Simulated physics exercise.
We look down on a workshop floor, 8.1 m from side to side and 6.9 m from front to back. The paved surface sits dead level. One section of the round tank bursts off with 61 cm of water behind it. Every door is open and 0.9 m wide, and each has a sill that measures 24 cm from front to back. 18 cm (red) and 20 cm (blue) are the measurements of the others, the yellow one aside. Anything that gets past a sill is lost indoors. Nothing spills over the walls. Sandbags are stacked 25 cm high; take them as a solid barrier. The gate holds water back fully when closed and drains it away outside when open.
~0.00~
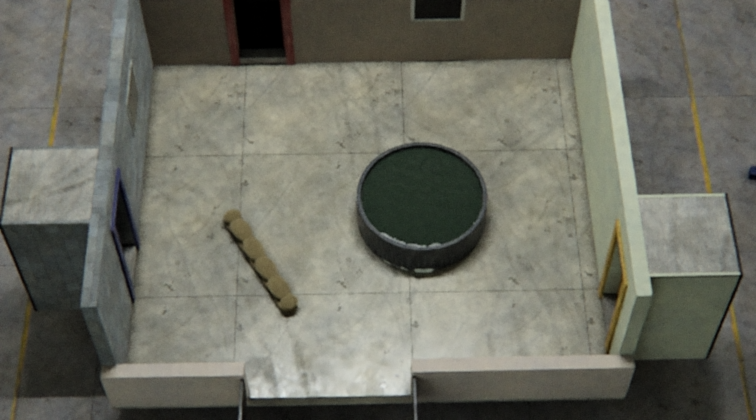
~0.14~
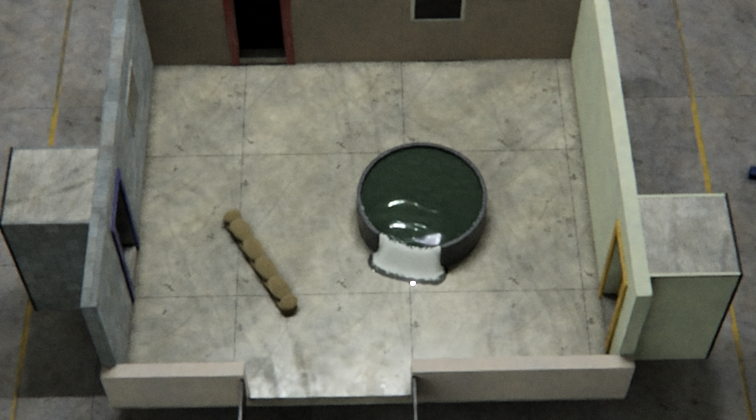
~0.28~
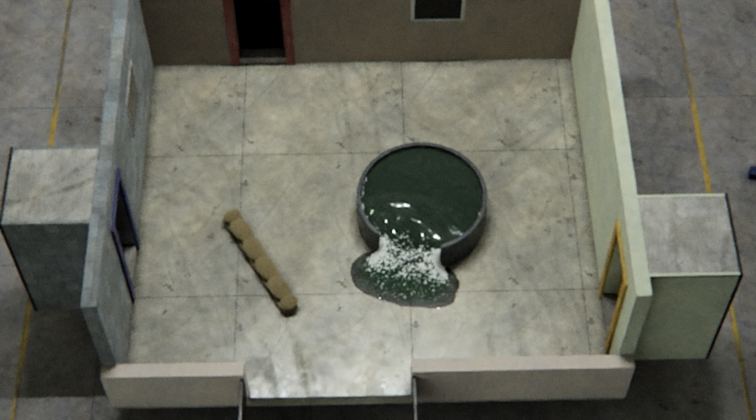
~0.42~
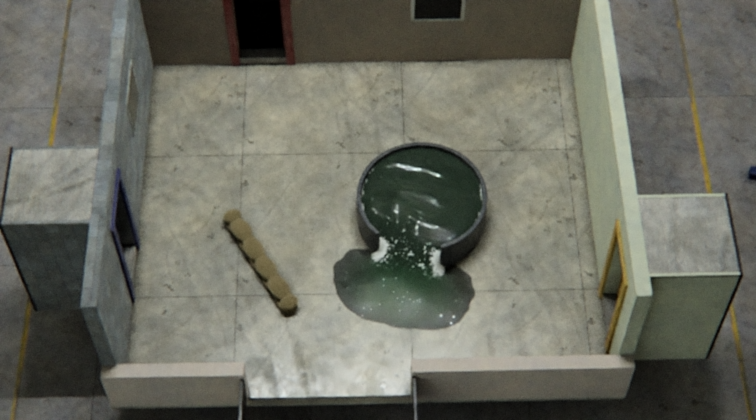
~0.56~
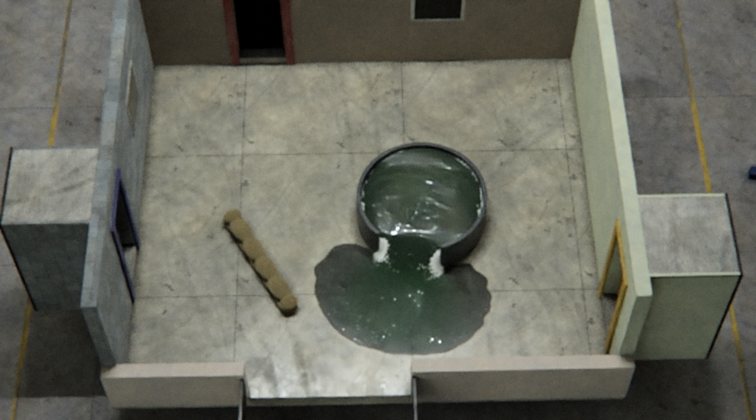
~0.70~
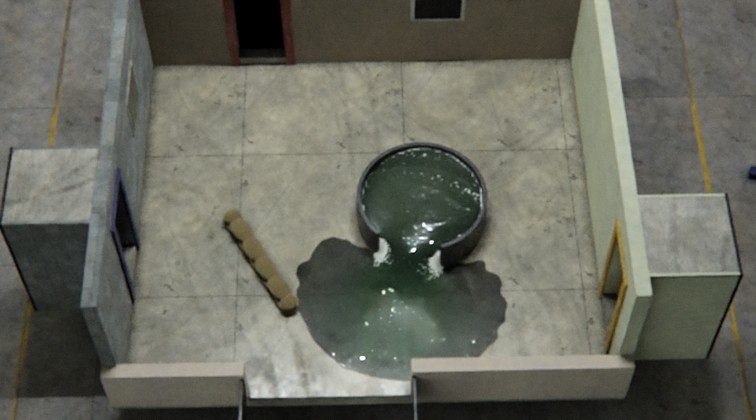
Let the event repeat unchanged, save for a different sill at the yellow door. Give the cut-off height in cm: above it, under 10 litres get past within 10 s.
The cut-off is roughly 9 cm.
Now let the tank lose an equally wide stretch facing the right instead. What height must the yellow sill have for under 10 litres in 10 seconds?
That way, roughly 10.5 cm.
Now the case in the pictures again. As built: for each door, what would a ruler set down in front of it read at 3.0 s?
Depths in cm: Red 0, blue 0, yellow 11.
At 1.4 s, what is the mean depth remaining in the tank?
It averages close to 41 centimetres.
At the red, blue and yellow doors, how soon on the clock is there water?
Arrival: Red not within the 10 s, blue 4.0 s, yellow 2.6 s.
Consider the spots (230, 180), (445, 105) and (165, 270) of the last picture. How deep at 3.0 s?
Ordered as asked: 0, 0, 0 cm.
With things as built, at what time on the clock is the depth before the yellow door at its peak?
Approximately 3.4 s.
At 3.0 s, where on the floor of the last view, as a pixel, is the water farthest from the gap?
Close to pixel (126, 387).
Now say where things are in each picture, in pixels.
The first frame shows the round tank at (422, 197) is whole and still, 61 cm deep; the yellow door at (612, 292) is dry.
In the second frame, the gap is at (408, 261), the front 0.3 m out at (435, 282); the back of the round tank holds 61 cm.
In the third frame, the gap is at (408, 262), the front 0.7 m out at (439, 302); the back of the round tank holds 61 cm.
In the fourth frame, water pours out at (408, 262) and has run 1.2 m, to (363, 313); about 6 cm deep outside, 61 cm at the back.
In the fifth frame, the gap is at (408, 262), the front 1.7 m out at (399, 350); the back of the round tank holds 61 cm.
In the sixth frame, the front is at a hidden place, 2.2 m from the gap at (408, 261); 5.6 m2 of floor is wet, 57 cm left at the back; 1.8 m in a straight line remain to the yellow door at (612, 292).
After 1.4 s water covers 15 % of the floor, deepest (28 cm) near (429, 381); it has not reached the yellow door.
After 3.0 s water covers 25 % of the floor, deepest (19 cm) near (602, 378); 11 cm at the yellow door, 0 litres in over its 18 cm sill.
After 10.0 s water covers 55 % of the floor, deepest (6 cm) near (429, 381); 4 cm at the yellow door, 0 litres in over its 18 cm sill.
At the yellow door as built, the water arrived by 2.7 s and peaked near 13 cm at 3.4 s.
Run again over the same 10 s with other heights there, 19 litres in over 7.5 cm, 6 litres over 10 cm. The limit of 10 litres is kept from about 9 cm up.
